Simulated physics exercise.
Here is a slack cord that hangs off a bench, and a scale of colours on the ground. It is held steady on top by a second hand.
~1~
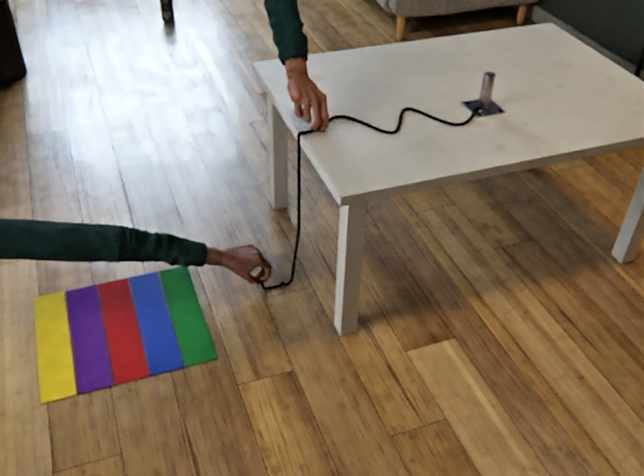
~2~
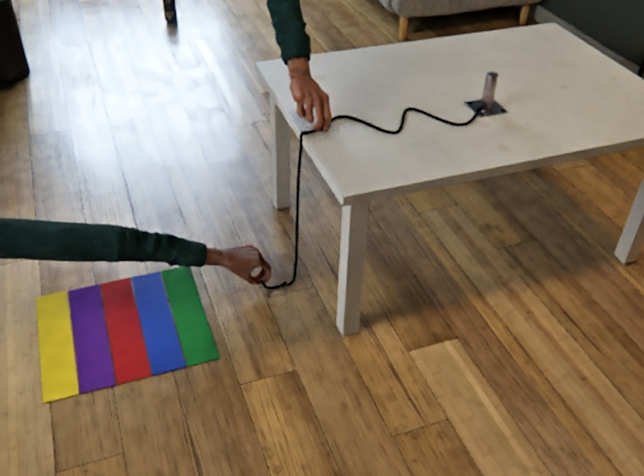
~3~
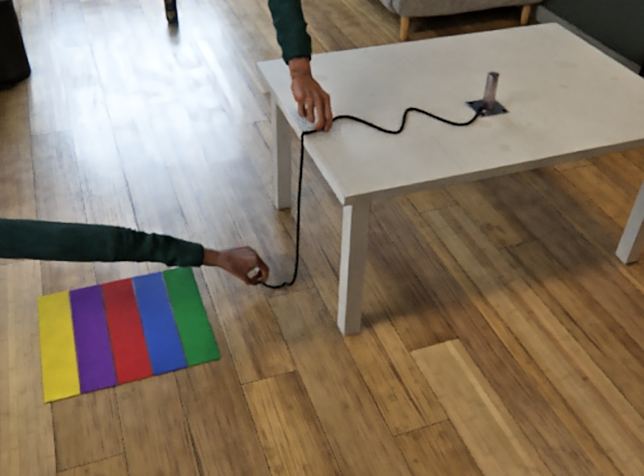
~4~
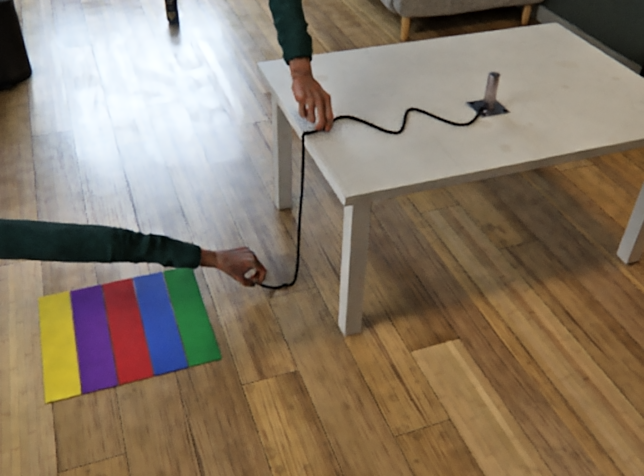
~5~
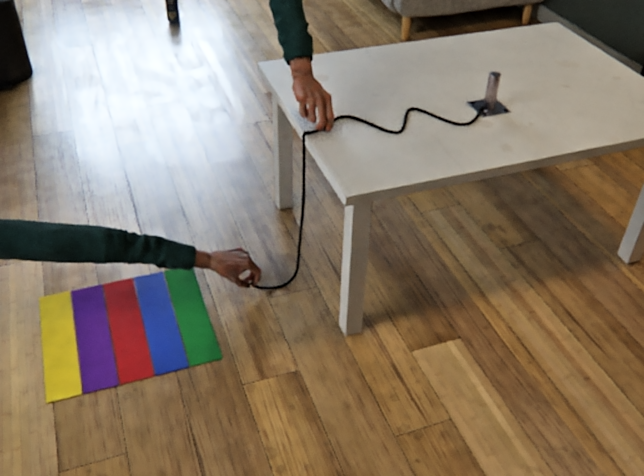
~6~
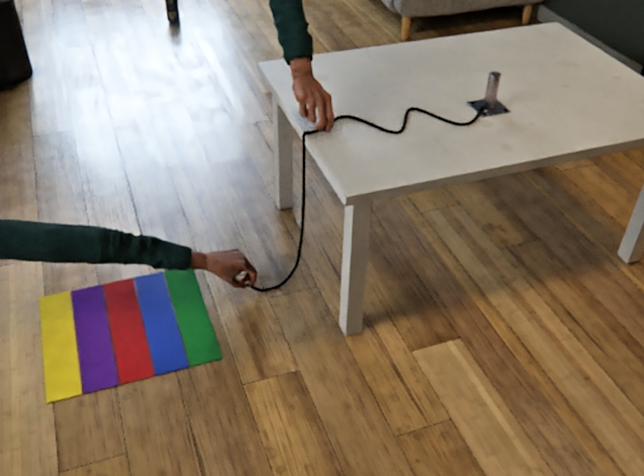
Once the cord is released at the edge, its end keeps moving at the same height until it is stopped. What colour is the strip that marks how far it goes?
That strip is yellow.
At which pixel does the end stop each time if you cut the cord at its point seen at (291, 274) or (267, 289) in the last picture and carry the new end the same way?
It would end up close to (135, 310), then close to (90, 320).
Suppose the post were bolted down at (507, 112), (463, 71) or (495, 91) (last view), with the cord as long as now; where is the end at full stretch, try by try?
It works out at around (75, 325), (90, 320) and (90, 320) for the three tries.
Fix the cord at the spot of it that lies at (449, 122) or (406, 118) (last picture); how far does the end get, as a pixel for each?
Respectively, (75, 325) and (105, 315).
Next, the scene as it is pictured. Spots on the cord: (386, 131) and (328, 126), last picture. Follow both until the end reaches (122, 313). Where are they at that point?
(328, 132) and (294, 182).
Soon after, end near (122, 313); over red.
After that, end near (82, 322); over purple.
At the stop, end near (57, 328); over yellow. Over yellow.
